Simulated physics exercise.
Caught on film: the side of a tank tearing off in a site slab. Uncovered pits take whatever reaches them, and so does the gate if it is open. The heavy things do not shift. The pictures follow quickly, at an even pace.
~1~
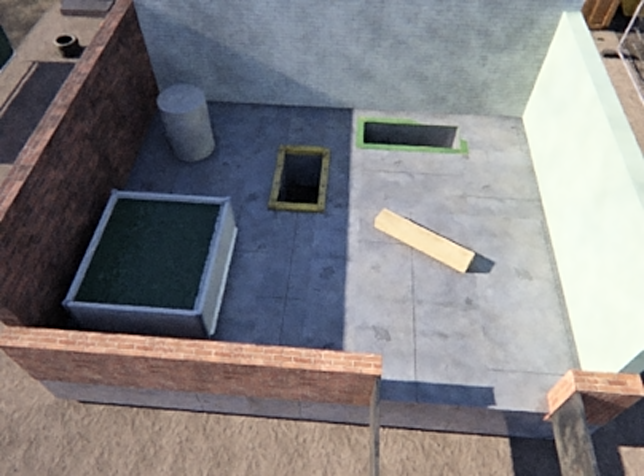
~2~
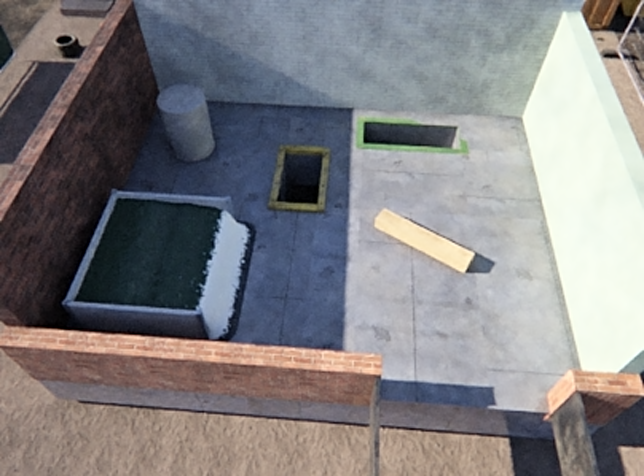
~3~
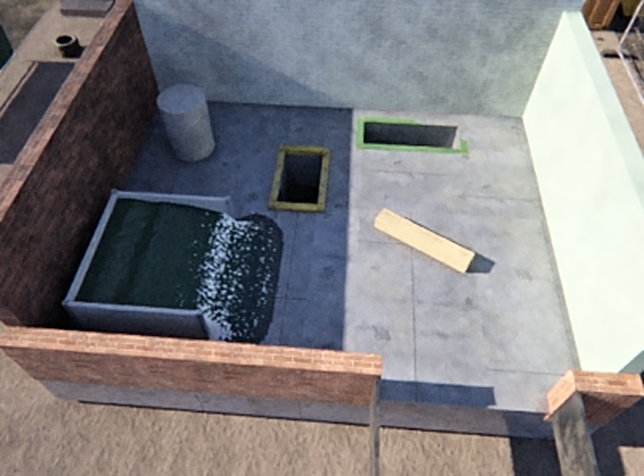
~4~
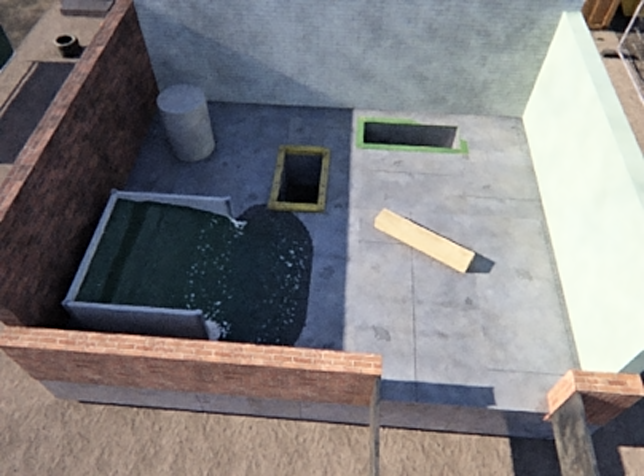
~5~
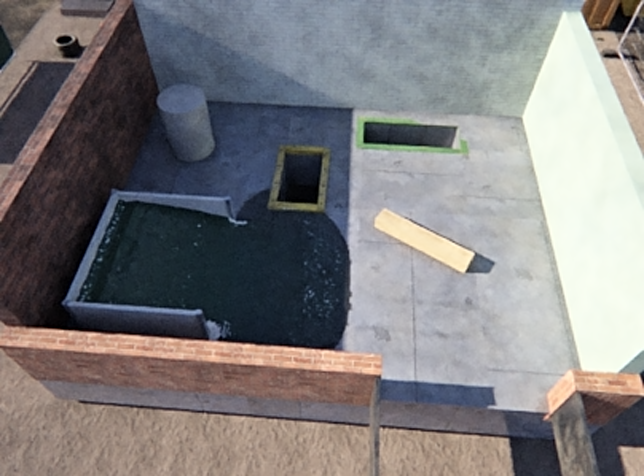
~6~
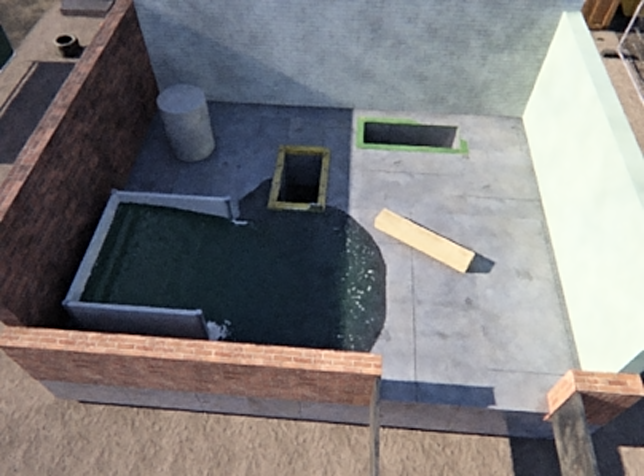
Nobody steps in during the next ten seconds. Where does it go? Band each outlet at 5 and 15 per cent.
The gate takes above 15 %; the yellow pit takes not even 5 %; the green pit takes above 15 %.
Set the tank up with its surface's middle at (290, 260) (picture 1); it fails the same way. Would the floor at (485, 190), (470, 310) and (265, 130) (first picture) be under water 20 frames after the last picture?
One after the other: Awash, awash, no water.
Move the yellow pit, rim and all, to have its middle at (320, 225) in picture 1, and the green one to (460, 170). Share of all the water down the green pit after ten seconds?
In per cent: Green 12.
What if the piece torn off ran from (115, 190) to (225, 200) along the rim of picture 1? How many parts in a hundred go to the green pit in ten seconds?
Parts in a hundred: Green 20.
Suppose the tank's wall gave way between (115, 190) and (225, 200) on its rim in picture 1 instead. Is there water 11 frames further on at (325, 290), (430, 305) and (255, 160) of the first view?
One after the other: Not flooded, free of water, covered.
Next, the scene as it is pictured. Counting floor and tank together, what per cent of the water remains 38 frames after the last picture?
Close to 66 %.
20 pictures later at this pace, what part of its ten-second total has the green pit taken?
Near 15 in a hundred.
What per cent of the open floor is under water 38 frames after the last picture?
About 65 per cent.
A moment on, water covers 35 % of the floor; the gate 0 %, the yellow pit 0 %, the green pit 0 %.
Next, water covers 45 % of the floor; the gate 2 %, the yellow pit 1 %, the green pit 0 %.
Then, water covers 55 % of the floor; the gate 10 %, the yellow pit 1 %, the green pit 2 %.
Later, water covers 65 % of the floor; the gate 25 %, the yellow pit 1 %, the green pit 8 %.
In the end, water covers 70 % of the floor; the gate 36 %, the yellow pit 1 %, the green pit 19 %.
